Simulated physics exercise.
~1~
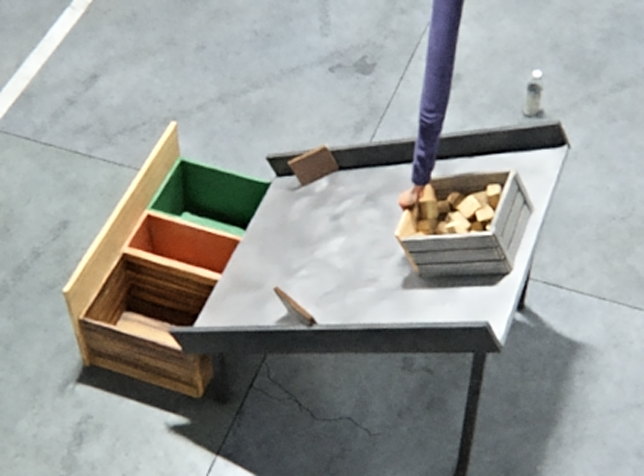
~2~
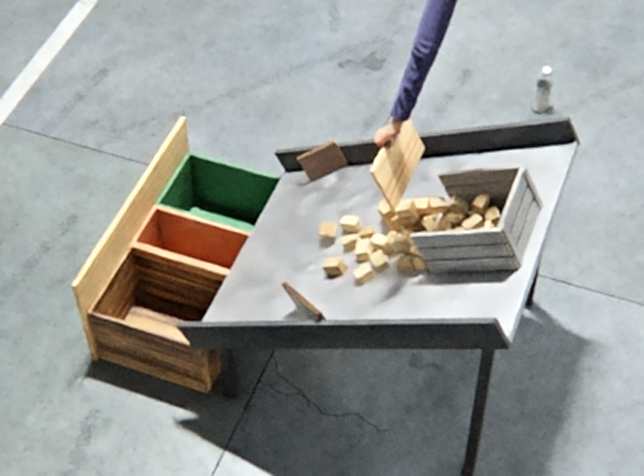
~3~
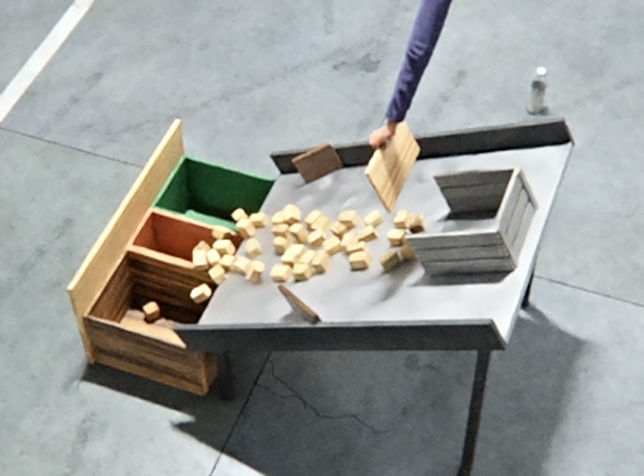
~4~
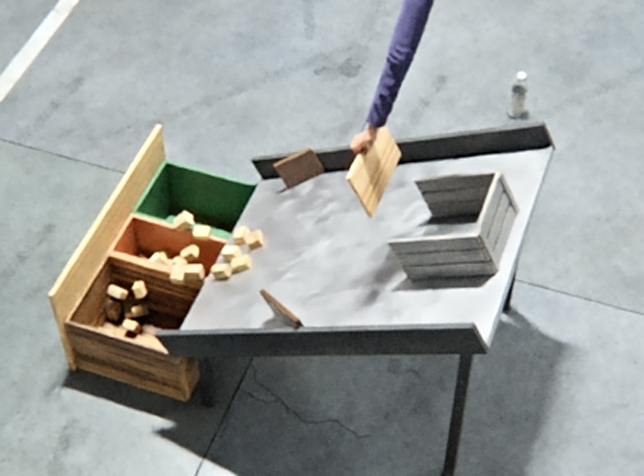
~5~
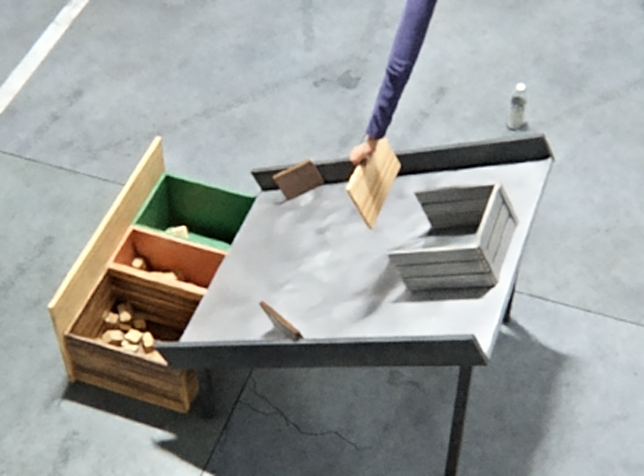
Wooden blocks spilling from a grey crate as a hand lifts its gate, sliding down a sloped table into three coloured bins.
